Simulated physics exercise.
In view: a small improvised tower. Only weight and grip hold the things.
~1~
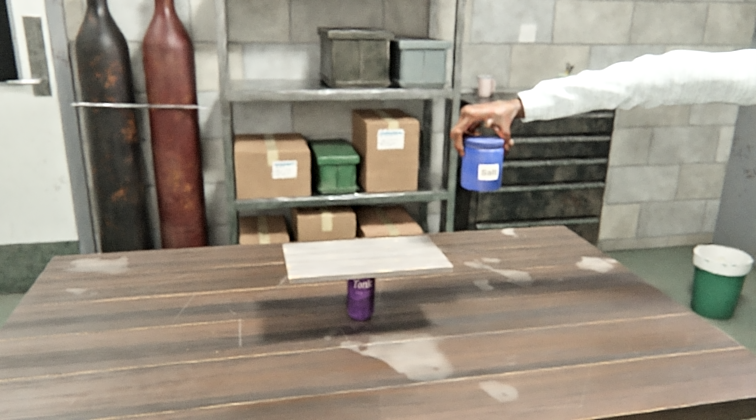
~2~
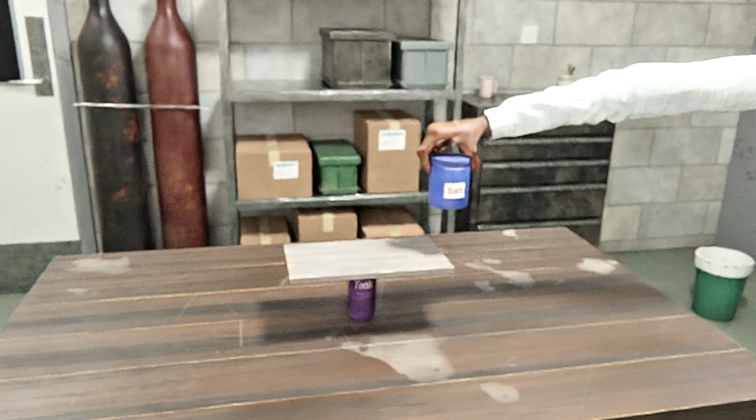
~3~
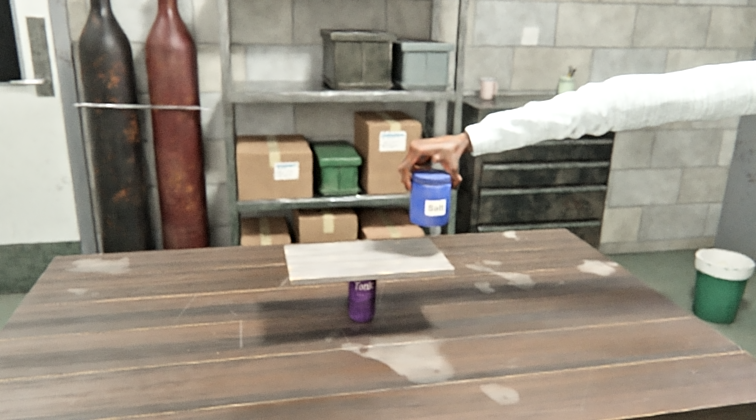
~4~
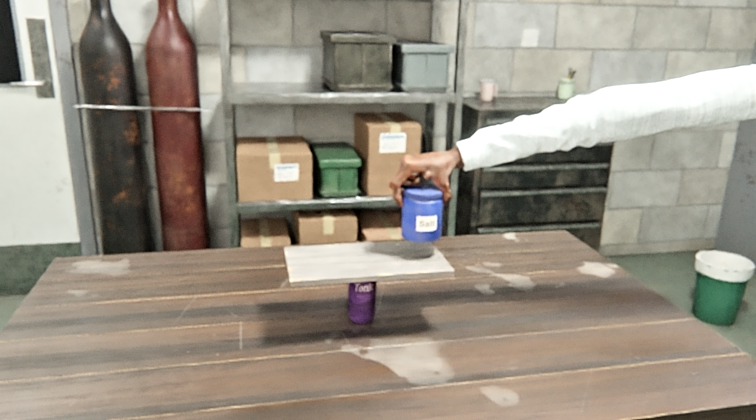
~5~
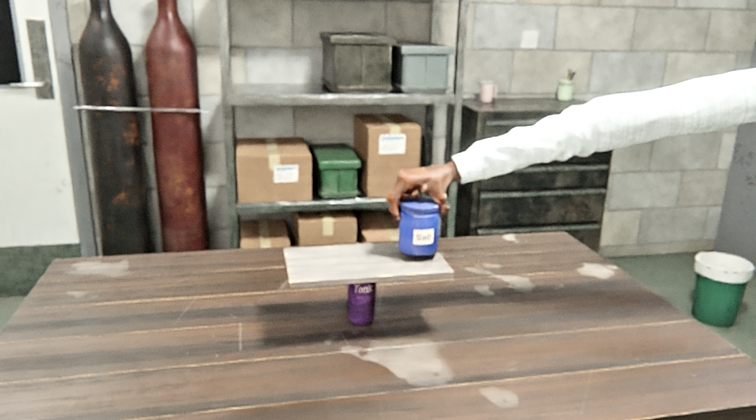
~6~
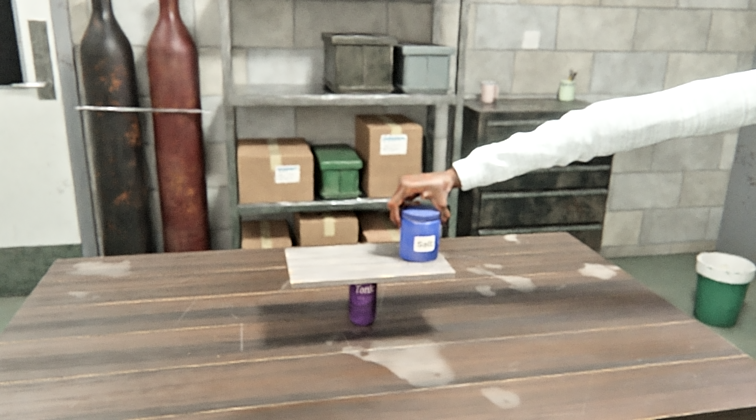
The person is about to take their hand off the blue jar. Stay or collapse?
The stack loses its balance.
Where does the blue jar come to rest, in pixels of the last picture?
Near (470, 291).
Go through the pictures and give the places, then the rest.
In the first frame, on its way; blue jar (482, 163); purple can (361, 288).
In the second frame, on its way; blue jar (449, 180); purple can (362, 289).
In the third frame, on its way; blue jar (431, 197); purple can (362, 290).
In the fourth frame, on its way; blue jar (422, 213); purple can (362, 292).
In the fifth frame, on its way; blue jar (419, 226); purple can (362, 293).
In the sixth frame, in place under the hand; blue jar (420, 233); purple can (363, 294).
Then, 0.30 s on from there, blue jar now fallen; grey board turned 42° from how it was put.
Then, 0.40 s on from there, grey board turned 62° from how it was put.
Then, 0.50 s on from there, grey board turned 58° from how it was put.
Then, 1.00 s on from there, grey board turned 39° from how it was put.
In the end, fallen, blue jar; toppled in the stack, grey board; purple can unmoved. At the end, from the last picture's camera, blue jar near (470, 291). The stack comes apart.
